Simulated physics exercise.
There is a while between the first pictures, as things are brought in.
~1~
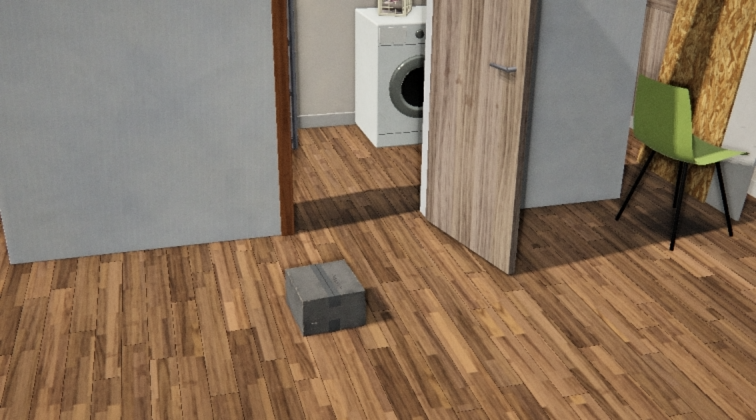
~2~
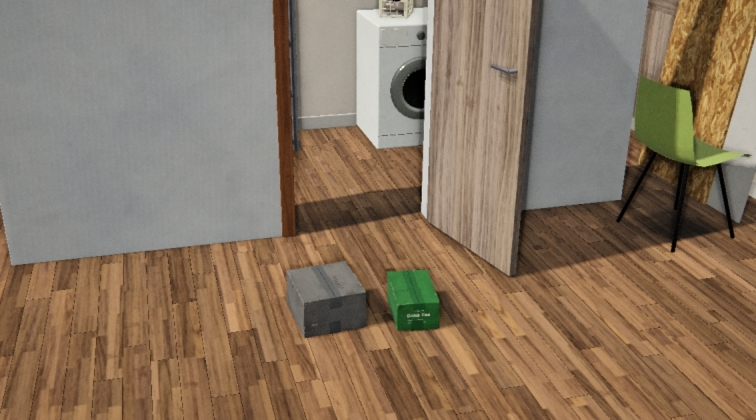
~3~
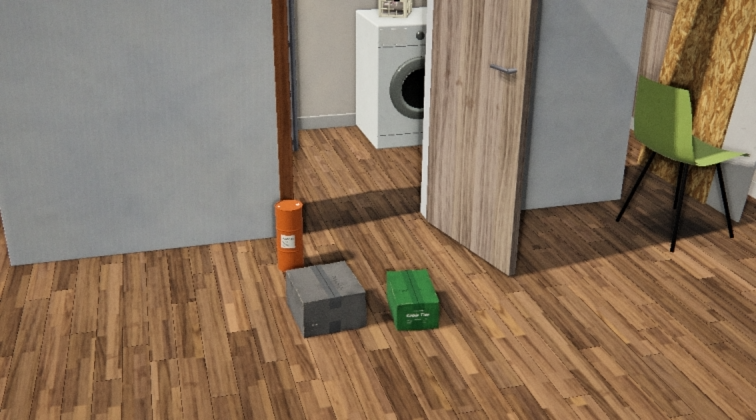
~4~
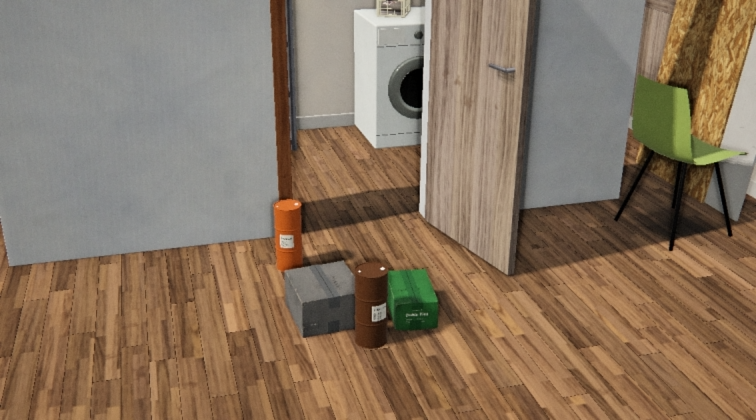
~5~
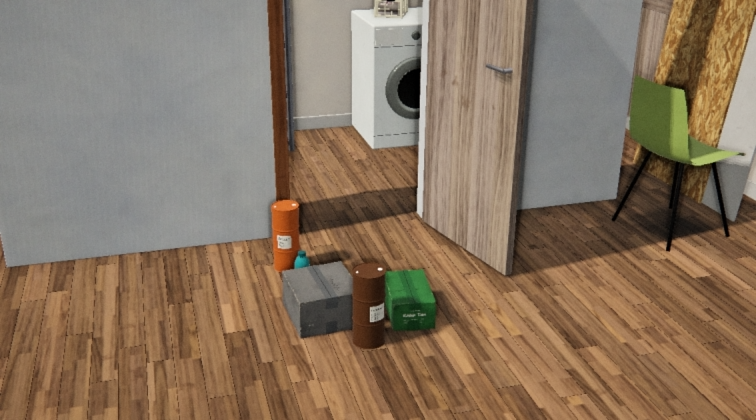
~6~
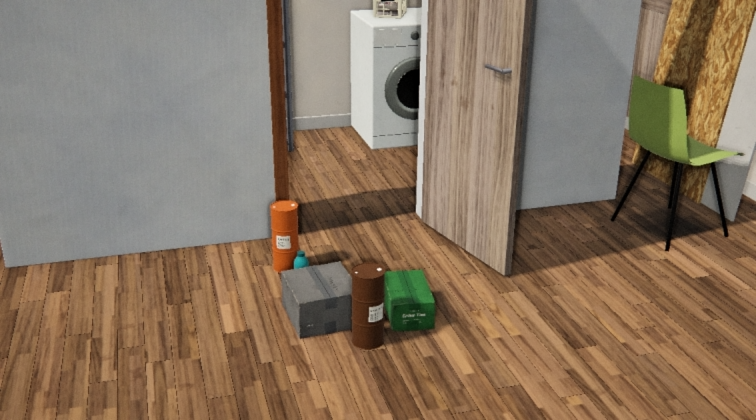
A gray box sat alone on the wood floor by an open door, then a green box, an orange canister, a brown canister and a small teal object appeared around it, one after another.
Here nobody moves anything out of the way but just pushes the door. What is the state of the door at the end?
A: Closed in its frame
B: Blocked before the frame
Option A: Closed in its frame.
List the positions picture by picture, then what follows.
In the first frame, door wide open and still.
In the second frame, door wide open and still; grey parcel (326, 298).
In the third frame, door wide open and still; orange canister (290, 236); green box (412, 300).
In the fourth frame, door wide open and still; brown canister (371, 306); grey parcel (324, 298).
In the fifth frame, door wide open and still; orange canister (286, 237); green box (409, 300).
In the sixth frame, door wide open and still; brown canister (368, 306).
Then, 0.70 s later than the last frame, door at 83°.
Then, 1.30 s later than the last frame, door at 48°.
Then, 1.80 s later than the last frame, door at 18°.
When it is over, door at 0°; all 5 as before. End places, in pixels of the last picture, turquoise bottle near (302, 272).
